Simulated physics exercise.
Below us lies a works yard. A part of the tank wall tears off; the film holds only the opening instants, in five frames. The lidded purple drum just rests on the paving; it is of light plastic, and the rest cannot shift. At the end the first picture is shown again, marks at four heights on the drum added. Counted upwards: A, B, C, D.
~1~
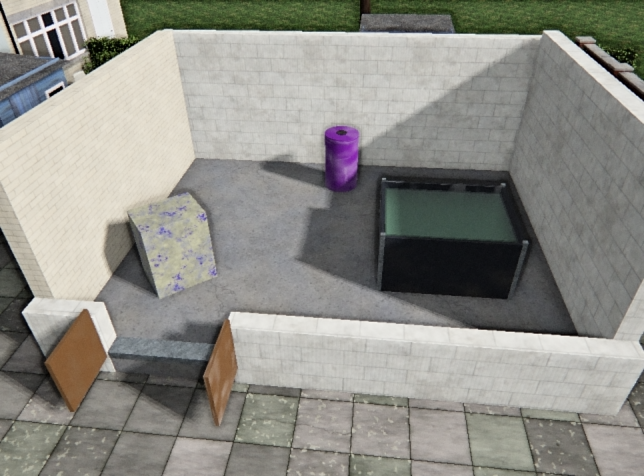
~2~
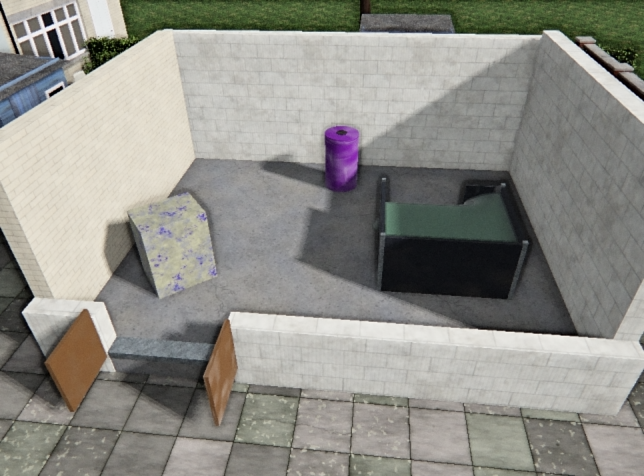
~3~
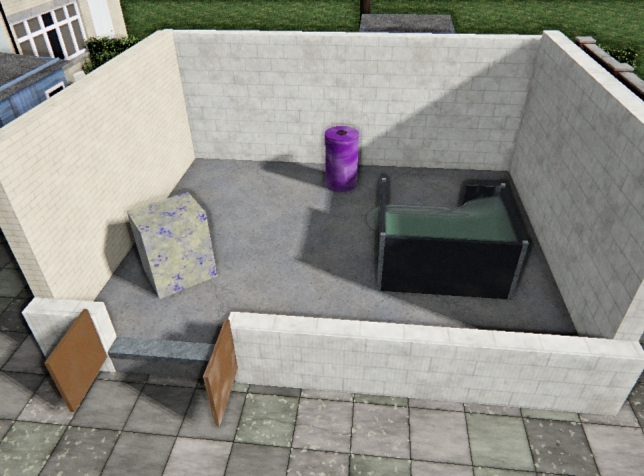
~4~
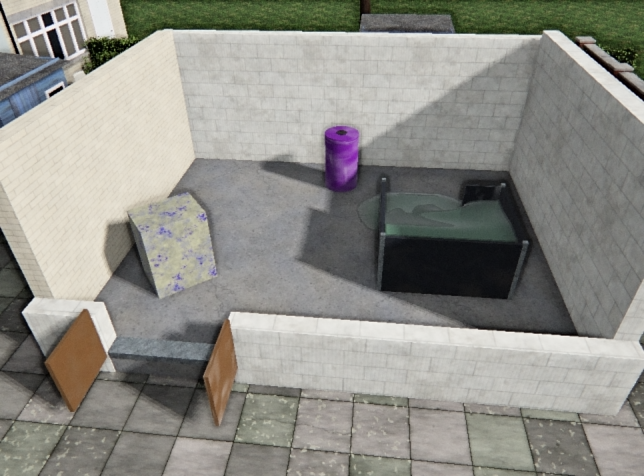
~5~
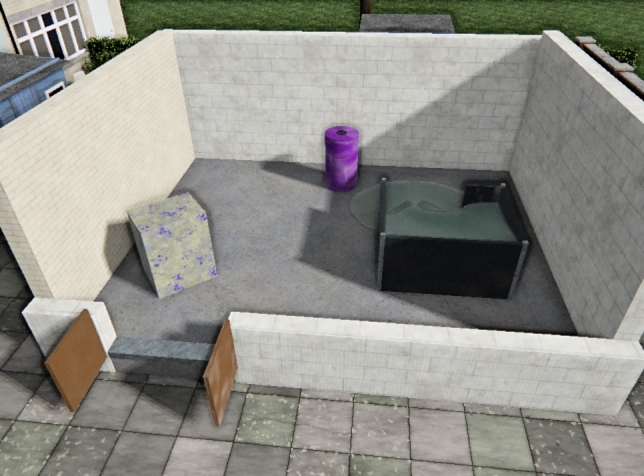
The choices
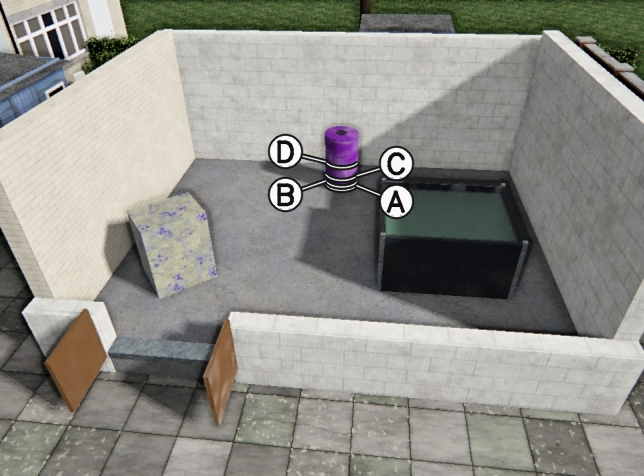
In a walled yard with an open gate, a dark tank full of greenish water stands to the right of a purple drum and a mottled block. The tank's far side opens up and the water inside sinks lower, while a thin, clear sheet spreads across the ground behind it and leftward, toward the drum.
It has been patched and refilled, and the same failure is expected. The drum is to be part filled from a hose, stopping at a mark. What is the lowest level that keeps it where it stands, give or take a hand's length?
That is line D.
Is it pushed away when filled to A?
Yes.
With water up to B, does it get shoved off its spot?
Yes, that goes wrong.
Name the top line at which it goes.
C it is.
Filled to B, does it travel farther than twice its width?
Yes, it does.
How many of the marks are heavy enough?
One of the four.
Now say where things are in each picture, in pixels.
The first picture shows lid of the purple drum at (342, 133); tank full, its middle at (446, 214); open gate at (167, 310).
In the second picture, water covers 2 % of the ground, mostly out of sight from here.
In the third picture, 4 % of the ground wet, in view closest to the drum at (372, 211).
In the fourth picture, 7 % of the ground wet, in view closest to the drum at (365, 203).
The fifth picture shows lid of the purple drum at (342, 133); 11 % of the ground wet, in view closest to the drum at (366, 190).
On the marked copy, A at (340, 190); B at (340, 187); C at (340, 180); D at (340, 167); from the bottom up A, B, C, D.
With A, it is pushed about 6 times its own width away.
With B, it is pushed about 5 times its own width away.
With C, it is pushed about its own width away.
With D, it does not move.
